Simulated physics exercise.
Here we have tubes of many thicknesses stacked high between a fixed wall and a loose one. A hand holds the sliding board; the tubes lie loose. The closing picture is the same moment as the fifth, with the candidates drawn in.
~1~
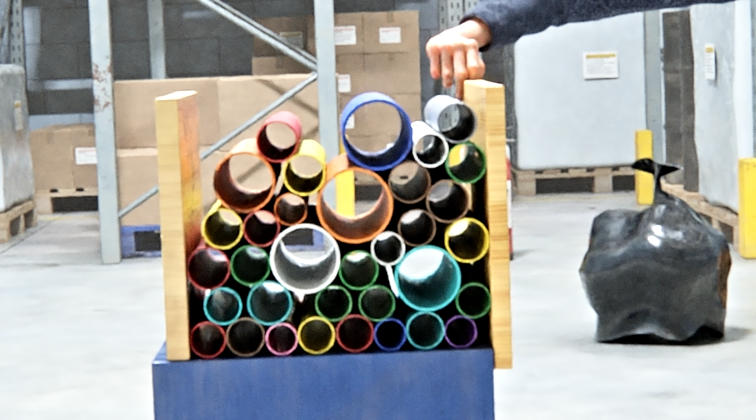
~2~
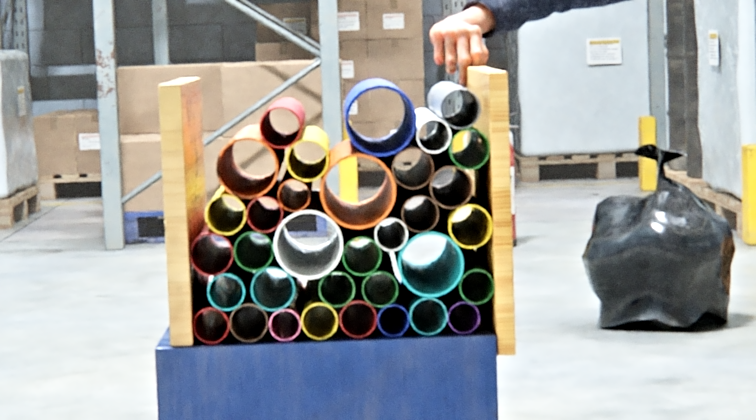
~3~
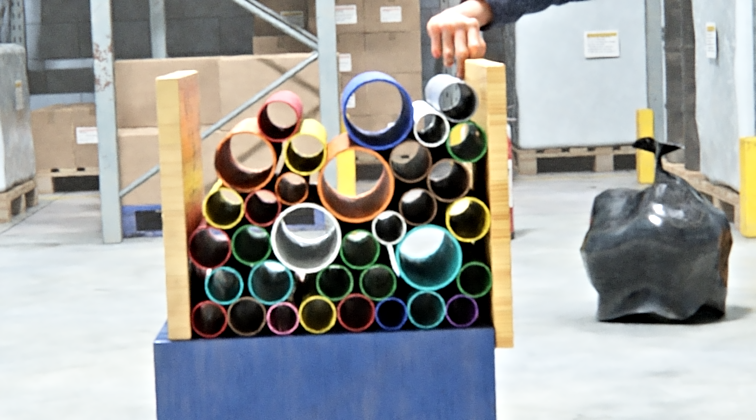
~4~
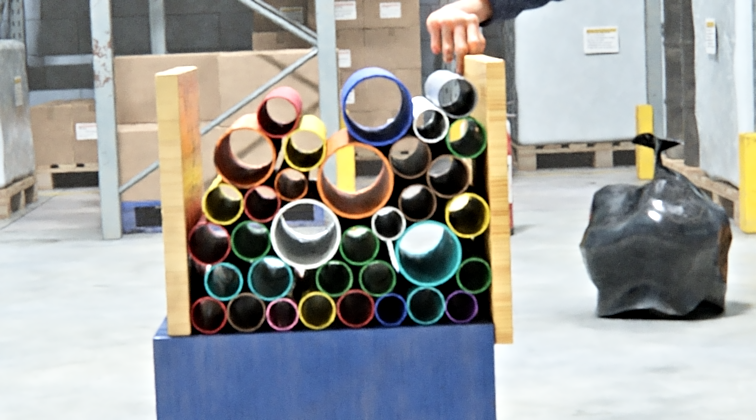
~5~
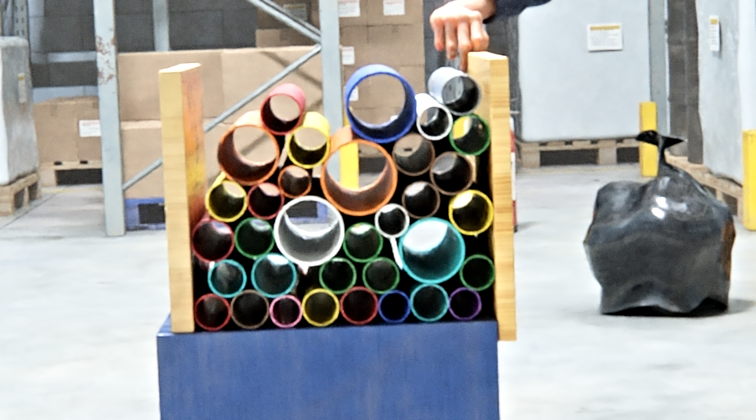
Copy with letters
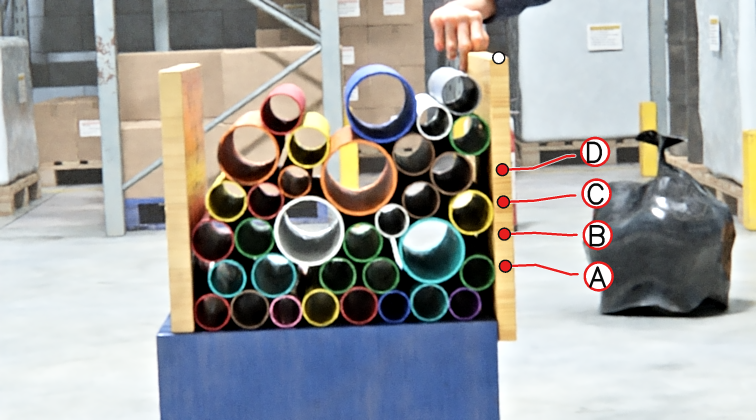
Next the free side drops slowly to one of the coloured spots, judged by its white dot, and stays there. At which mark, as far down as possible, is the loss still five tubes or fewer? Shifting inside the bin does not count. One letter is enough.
Stop at B.
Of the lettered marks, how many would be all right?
Three of the four.
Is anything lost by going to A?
Yes, at A.
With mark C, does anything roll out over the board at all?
Yes, at C.
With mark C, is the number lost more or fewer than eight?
Fewer than eight.
On the copy, A at (505, 266); B at (504, 234); C at (503, 202); D at (502, 170); the white dot at (498, 58).
On B. First, top of the board (491, 136).
Then, top of the board (494, 223).
Finally, top of the board (494, 234), four out over the board.
By contrast, A more than five out over the board; C two out over the board; D one out over the board.
